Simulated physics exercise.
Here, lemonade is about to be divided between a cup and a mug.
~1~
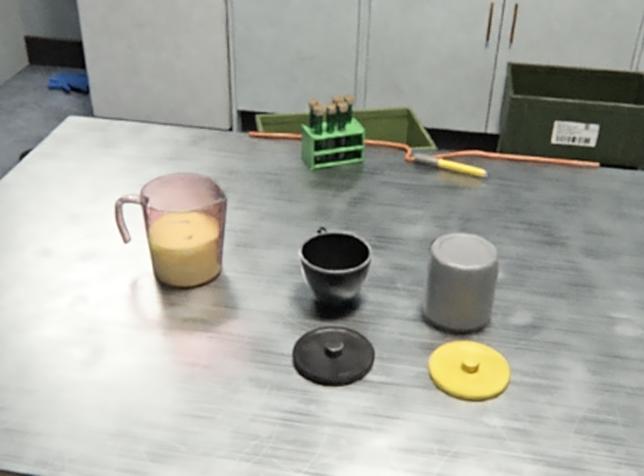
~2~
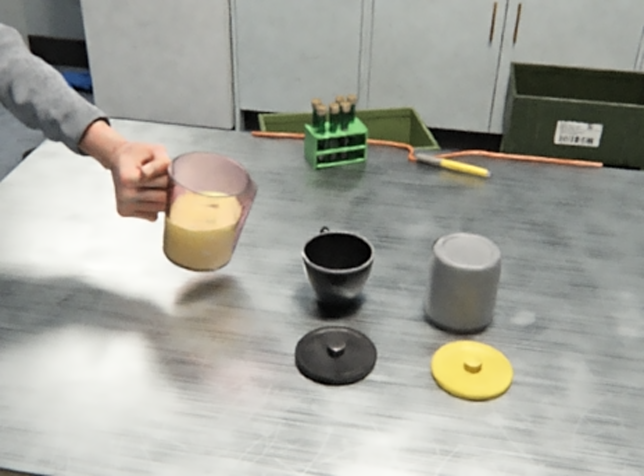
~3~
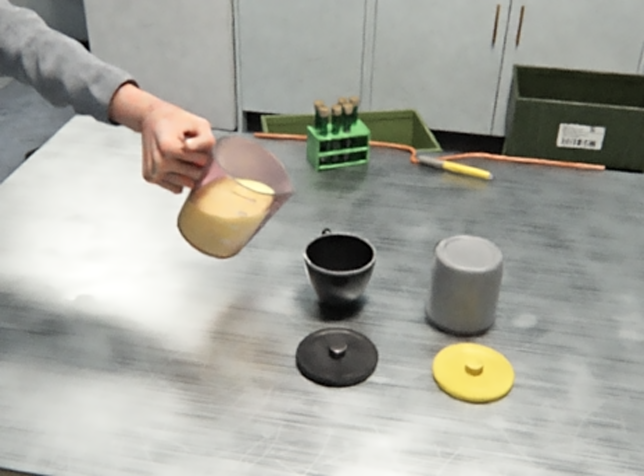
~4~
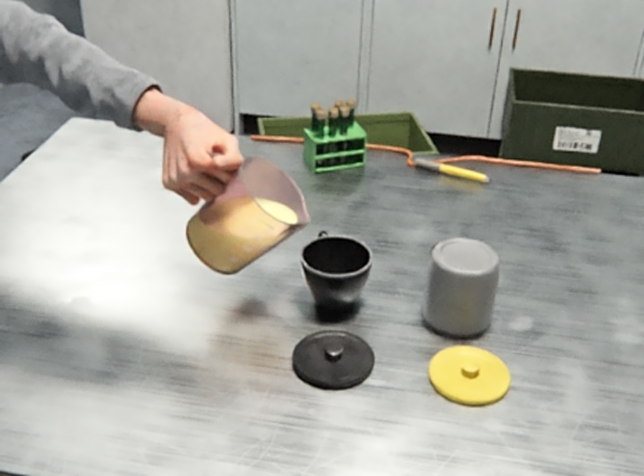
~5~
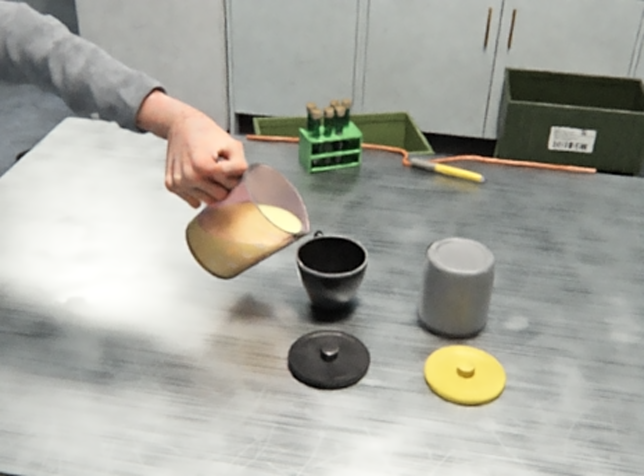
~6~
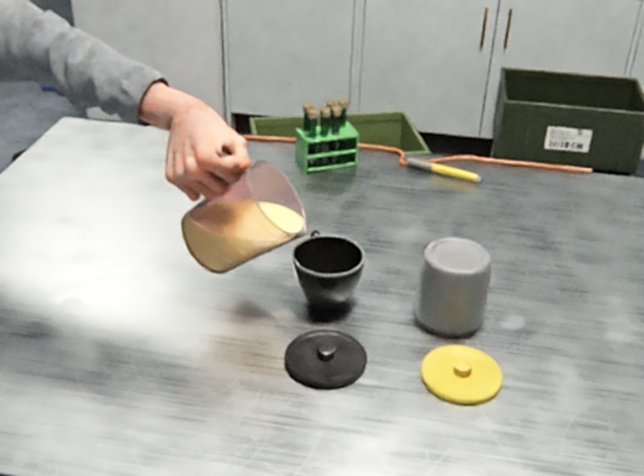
A hand in a gray sleeve lifted a clear jug of yellowish liquid off the table, moved it right toward an open black cup, and tilted it steadily beside the cup, with nothing pouring out.
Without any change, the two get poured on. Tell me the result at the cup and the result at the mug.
Cup - holds the liquid; mug - none gets inside.
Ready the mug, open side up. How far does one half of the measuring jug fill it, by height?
It would come up to something like 40 per cent.
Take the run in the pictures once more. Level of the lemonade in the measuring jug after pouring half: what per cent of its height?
It comes out at some 25 per cent.
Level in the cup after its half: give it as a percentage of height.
I'd say close to 75 per cent.
Next, the lemonade goes into the cup.
After that, it runs off the upturned base of the mug.
Finally, the cup has its share inside; the mug is empty, in a puddle.
